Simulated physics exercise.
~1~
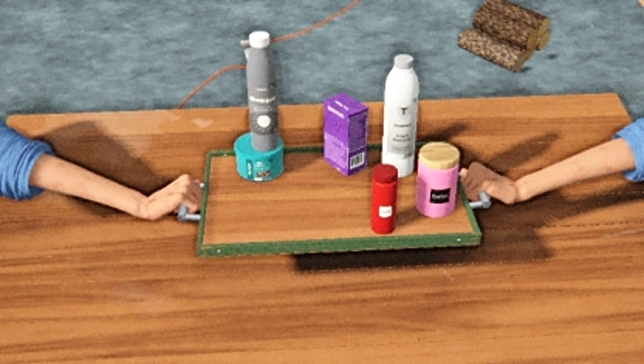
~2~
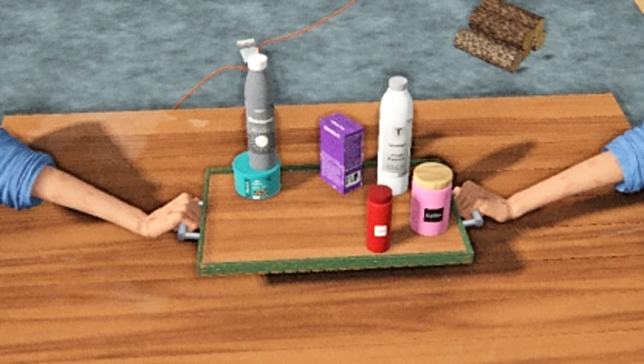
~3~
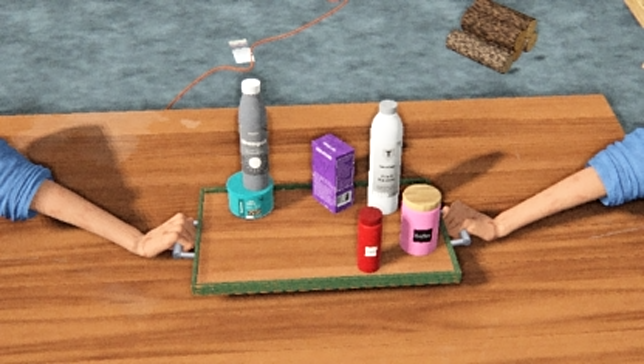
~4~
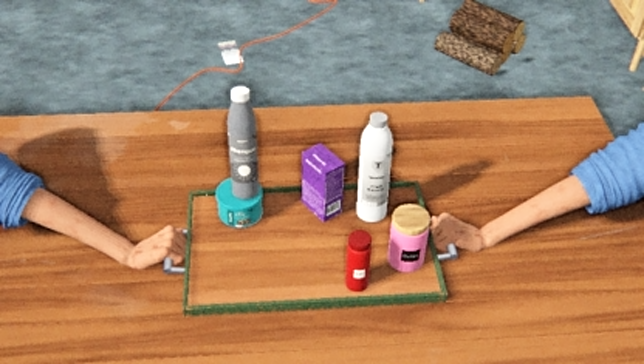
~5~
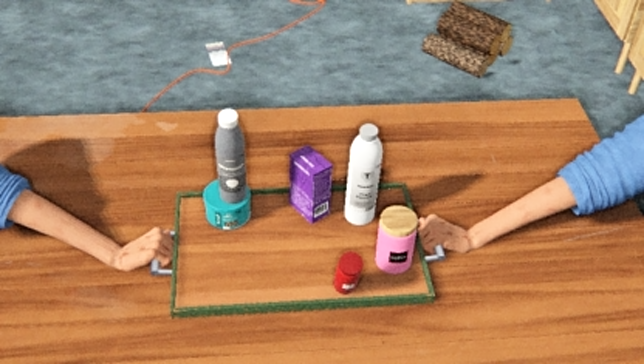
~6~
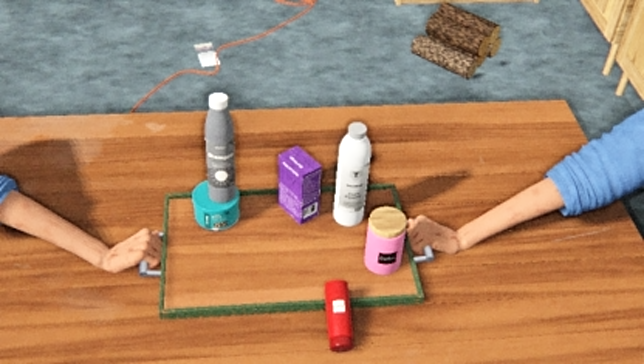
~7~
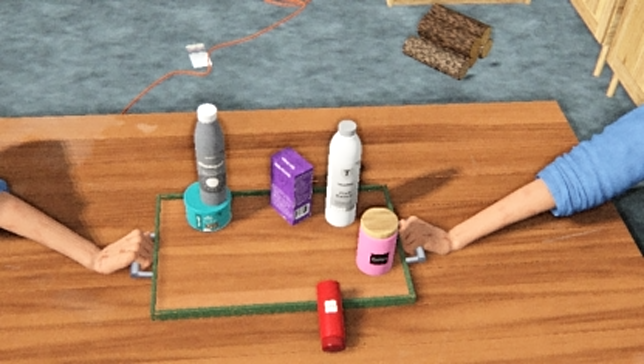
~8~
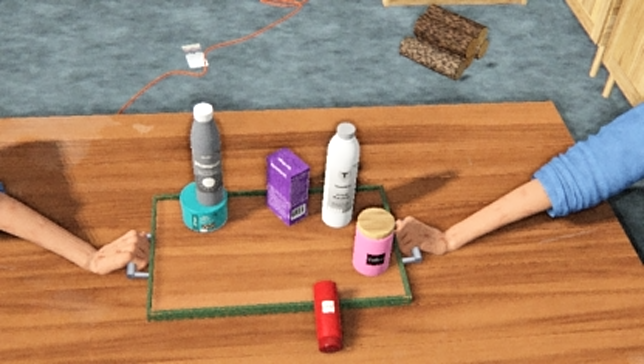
Two hands in blue sleeves hold a green-rimmed wooden tray over a wooden table, seen from above and in front, with logs and an orange cord on the blue-grey floor beyond. A grey bottle stands on a turquoise tub at the left, a purple carton and white bottle sit toward the back, and a red shaker and pink jar stand nearer the front right. The hands lower the tray until it lies flat on the table. The red shaker topples forward over the front rim. It ends on its side, off the tray, while everything else stays standing.
